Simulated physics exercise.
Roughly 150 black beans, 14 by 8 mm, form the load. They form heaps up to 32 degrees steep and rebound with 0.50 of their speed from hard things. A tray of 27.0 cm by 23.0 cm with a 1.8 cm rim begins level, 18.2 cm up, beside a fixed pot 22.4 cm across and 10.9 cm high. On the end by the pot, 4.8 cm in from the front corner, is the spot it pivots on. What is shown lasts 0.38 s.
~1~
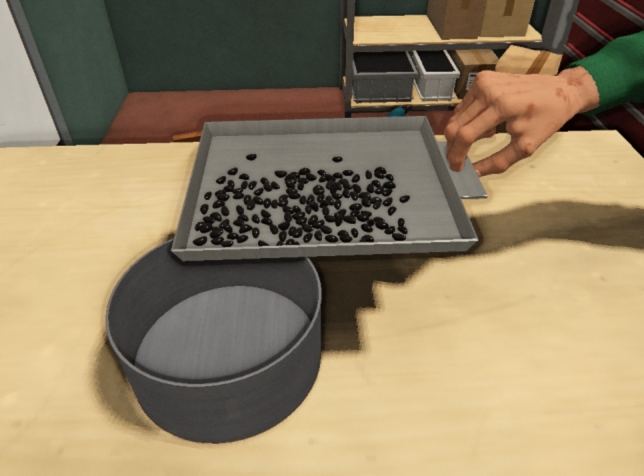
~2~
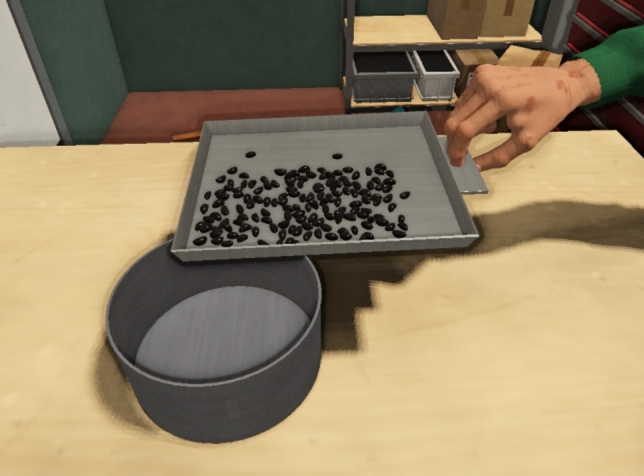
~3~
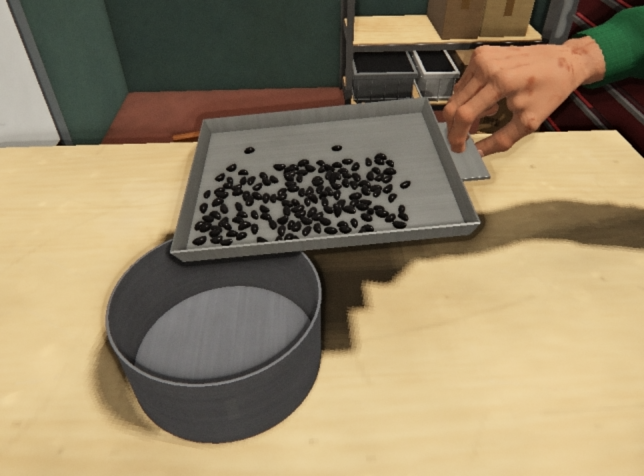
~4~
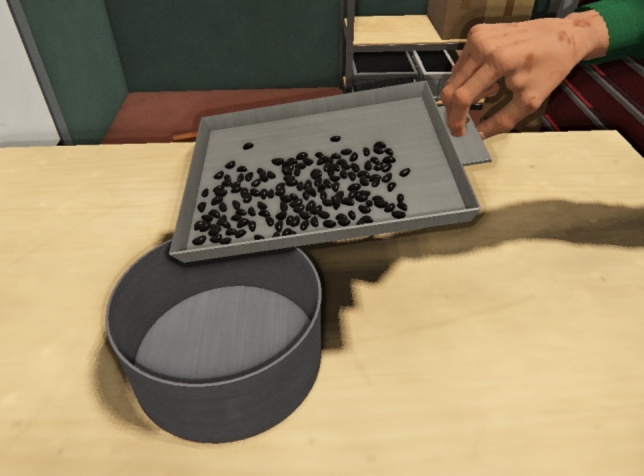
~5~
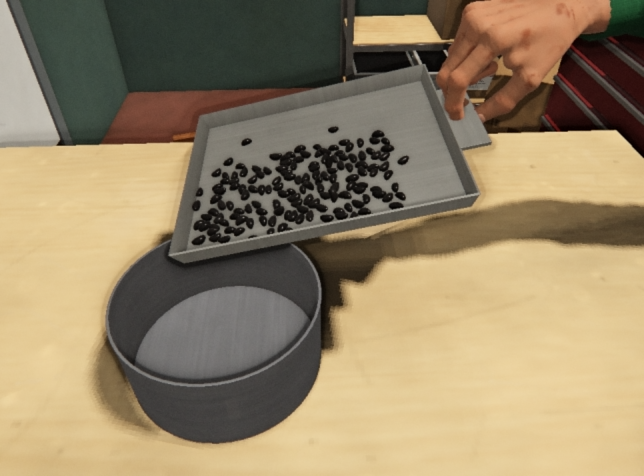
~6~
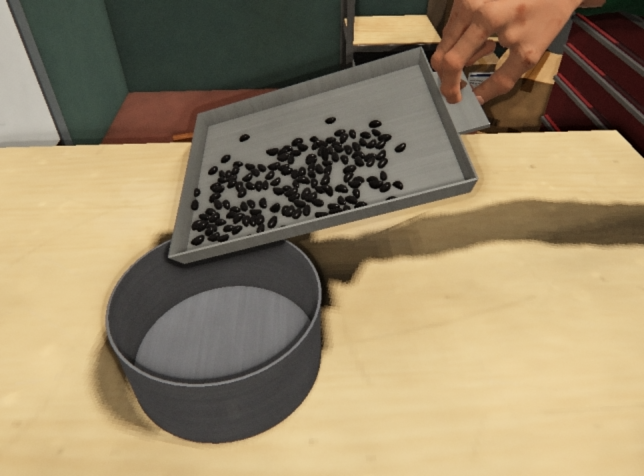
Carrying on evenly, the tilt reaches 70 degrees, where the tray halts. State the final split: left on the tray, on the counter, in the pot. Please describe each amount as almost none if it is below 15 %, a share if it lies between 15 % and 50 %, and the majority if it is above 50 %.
Left on the tray - a share, counter - almost none, pot - the majority.
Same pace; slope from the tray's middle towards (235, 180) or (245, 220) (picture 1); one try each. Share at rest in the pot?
25 and 85 %.
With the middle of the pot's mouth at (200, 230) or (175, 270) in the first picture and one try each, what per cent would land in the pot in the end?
First try about 35 per cent, second try about 70 per cent.
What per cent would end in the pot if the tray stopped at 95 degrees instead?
In that case some 95 per cent.
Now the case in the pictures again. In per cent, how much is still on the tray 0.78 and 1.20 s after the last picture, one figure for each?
Around 95 first, about 50 after.
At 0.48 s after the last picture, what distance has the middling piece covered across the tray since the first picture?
Roughly 7 cm.
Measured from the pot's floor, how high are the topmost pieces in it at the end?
Roughly 1.5 cm.
Then, 0.48 s after the last picture, tilt 42 degrees; the tray holds 100 %, the pot 0 %.
Then, 0.78 s after the last picture, tilt 59 degrees; the tray holds 95 %, the pot 0 %.
Then, 1.20 s after the last picture, tilt 70 degrees; the tray holds 50 %, the pot 40 %.
In the end, tray 35 %, counter 0 %, pot 65 %.
